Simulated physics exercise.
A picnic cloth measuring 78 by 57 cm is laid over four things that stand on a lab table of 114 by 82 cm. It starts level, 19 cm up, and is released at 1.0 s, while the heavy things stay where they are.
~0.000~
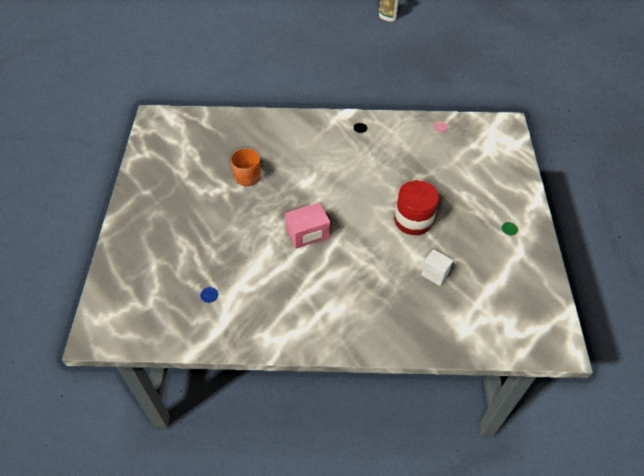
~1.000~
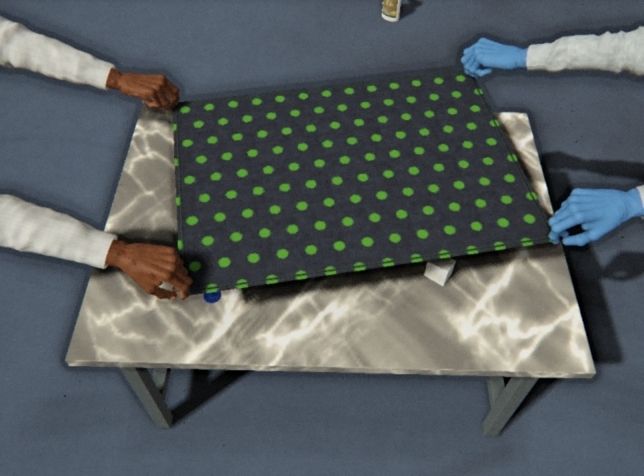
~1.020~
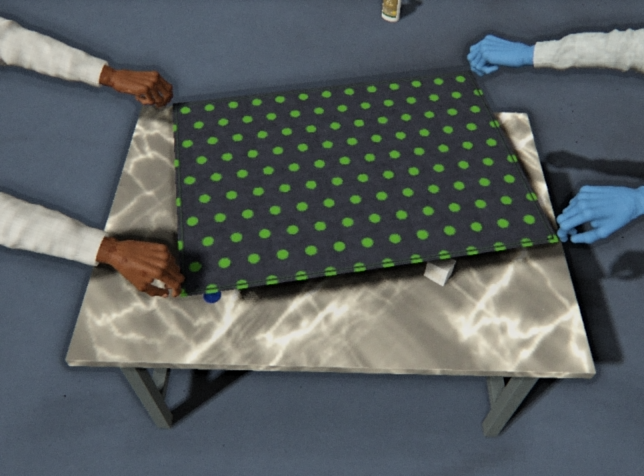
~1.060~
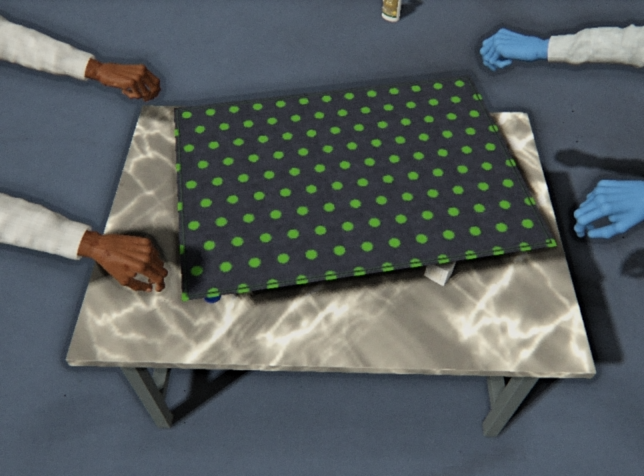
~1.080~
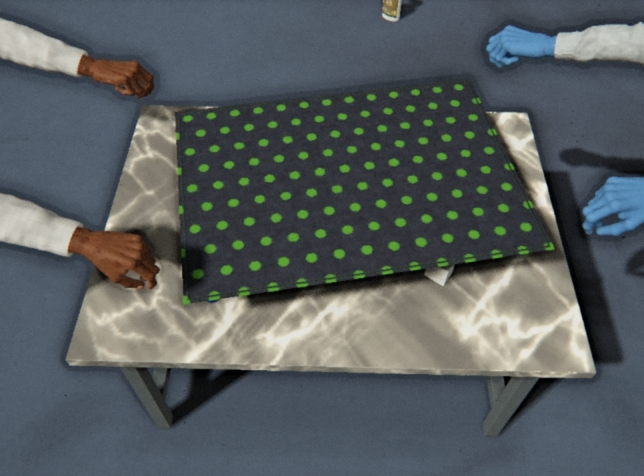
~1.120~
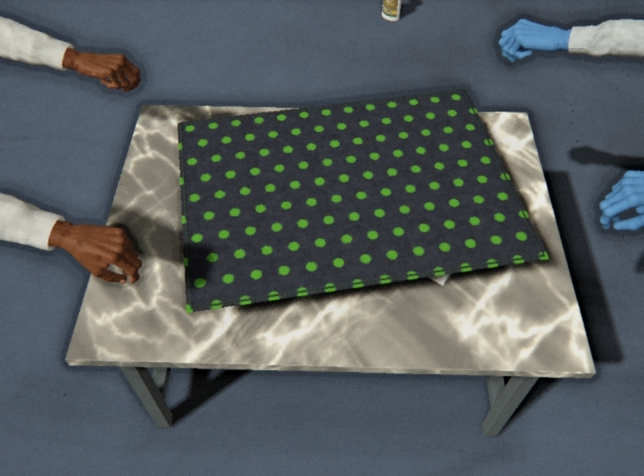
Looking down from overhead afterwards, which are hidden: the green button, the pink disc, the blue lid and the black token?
The green button stays uncovered, the pink disc stays uncovered, the blue lid vanishes under it, the black token stays uncovered.
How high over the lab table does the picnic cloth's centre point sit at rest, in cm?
I'd put it near 8 cm.
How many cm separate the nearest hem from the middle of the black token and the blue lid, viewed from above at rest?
I'd put the first at about 4 cm and the second at about 3 cm.
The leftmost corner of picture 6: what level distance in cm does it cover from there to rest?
That corner moves about 4 cm, measured flat, before it rests.
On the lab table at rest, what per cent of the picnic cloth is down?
Roughly 35 %.
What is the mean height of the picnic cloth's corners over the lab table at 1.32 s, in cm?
On average the corners sit about 0 cm above the surface.
By 1.3 s, 30 % of it is down, spanning 82 by 67 cm, above blue lid.
By 1.5 s, 35 % of it is down, spanning 79 by 66 cm, above blue lid.
By 1.7 s, 35 % of it is down, spanning 79 by 66 cm, above blue lid.
By 1.9 s, 35 % of it is down, spanning 79 by 66 cm, above blue lid.
By 2.7 s, 35 % of it is down, spanning 79 by 66 cm, above blue lid.
